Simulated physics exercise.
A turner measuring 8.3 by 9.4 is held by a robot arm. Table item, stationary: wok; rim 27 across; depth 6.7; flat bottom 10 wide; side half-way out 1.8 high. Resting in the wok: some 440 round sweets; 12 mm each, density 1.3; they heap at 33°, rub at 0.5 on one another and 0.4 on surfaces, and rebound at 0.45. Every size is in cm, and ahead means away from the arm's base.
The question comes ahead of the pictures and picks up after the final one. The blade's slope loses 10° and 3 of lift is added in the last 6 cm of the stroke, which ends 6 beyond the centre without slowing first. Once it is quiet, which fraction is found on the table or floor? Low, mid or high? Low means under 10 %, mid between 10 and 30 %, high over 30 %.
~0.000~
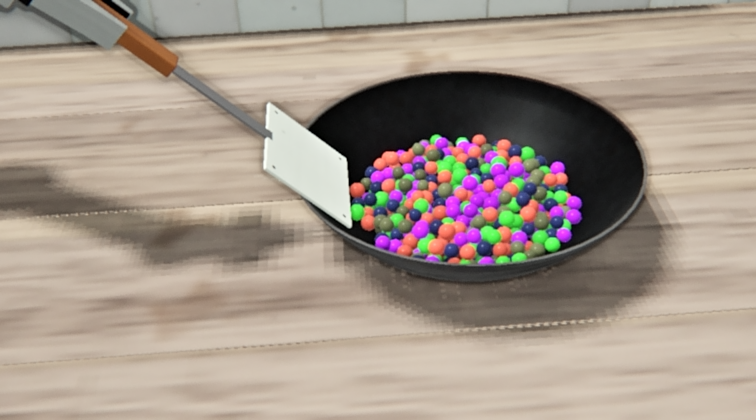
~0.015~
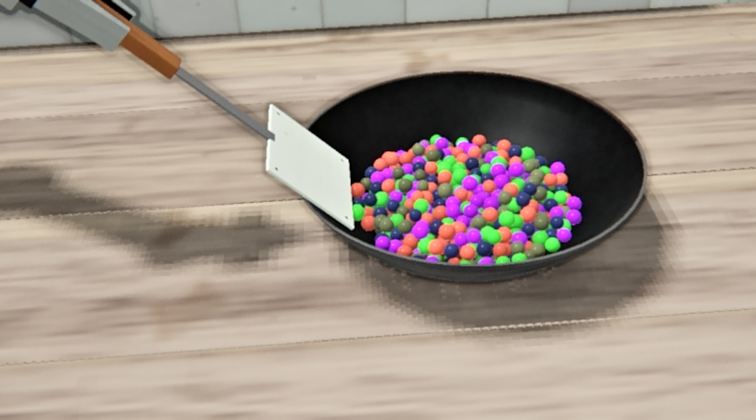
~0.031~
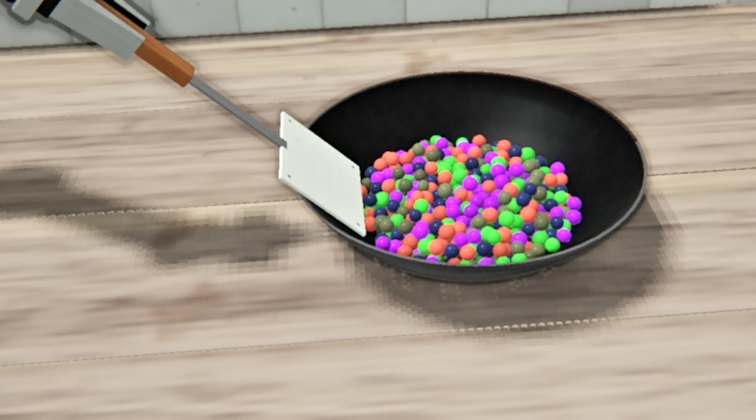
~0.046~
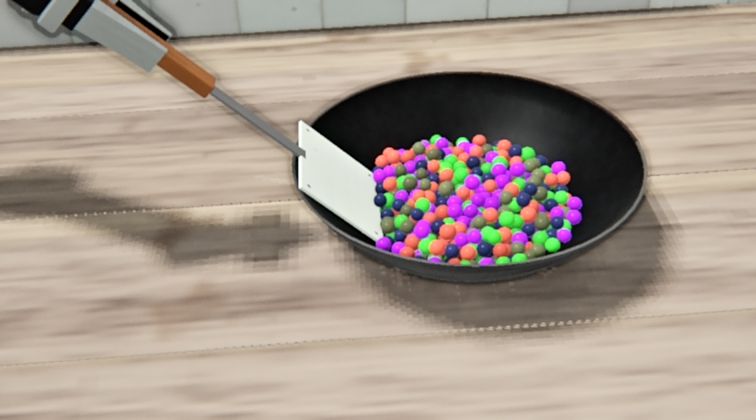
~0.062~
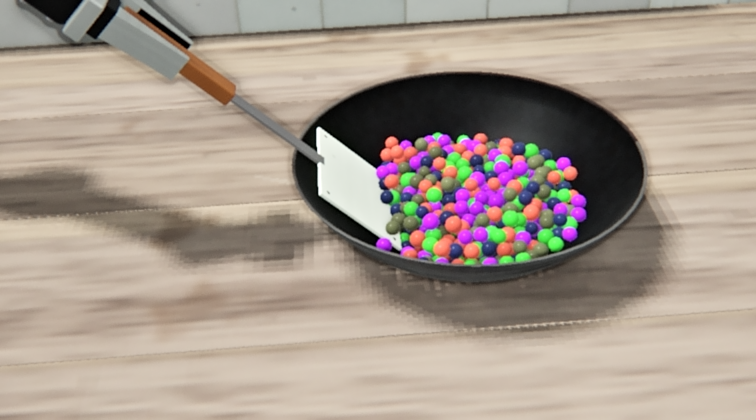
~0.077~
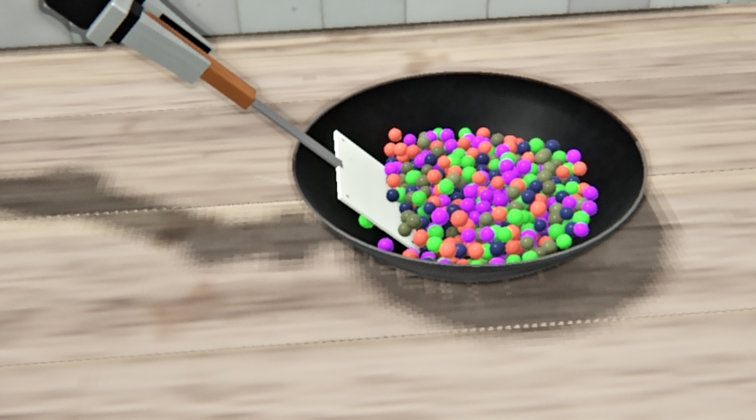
Mid.
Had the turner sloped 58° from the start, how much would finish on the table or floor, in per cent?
It would come to roughly 15 percent.
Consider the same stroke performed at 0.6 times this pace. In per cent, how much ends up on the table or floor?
That comes to some 0 per cent, roughly.
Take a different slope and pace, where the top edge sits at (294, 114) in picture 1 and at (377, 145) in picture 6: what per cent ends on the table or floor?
Near 30 in a hundred.
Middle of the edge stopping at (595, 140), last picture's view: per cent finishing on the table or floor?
Around 50 percent ends on the table or floor.
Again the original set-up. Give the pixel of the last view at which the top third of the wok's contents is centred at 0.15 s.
I'd put it close to (557, 167).
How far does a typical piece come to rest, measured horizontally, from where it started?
I'd guess close to 6 centimetres.
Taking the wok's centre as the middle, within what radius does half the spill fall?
I reckon close to 22 centimetres.
By 0.11 s, sloping 45°, highest piece 6 above the table; 443 in the wok.
By 0.15 s, sloping 41°, highest piece 7 above the table; 443 in the wok.
By 0.37 s, sloping 35°, highest piece 10 above the table; 388 in the wok, 29 on the table or floor, 26 on the blade or in flight.
By 1.42 s, sloping 35°, highest piece 7 above the table; 384 in the wok, 59 on the table or floor.
Final count, 384 in the wok, 59 on the table or floor. That is 13 % on the table or floor.
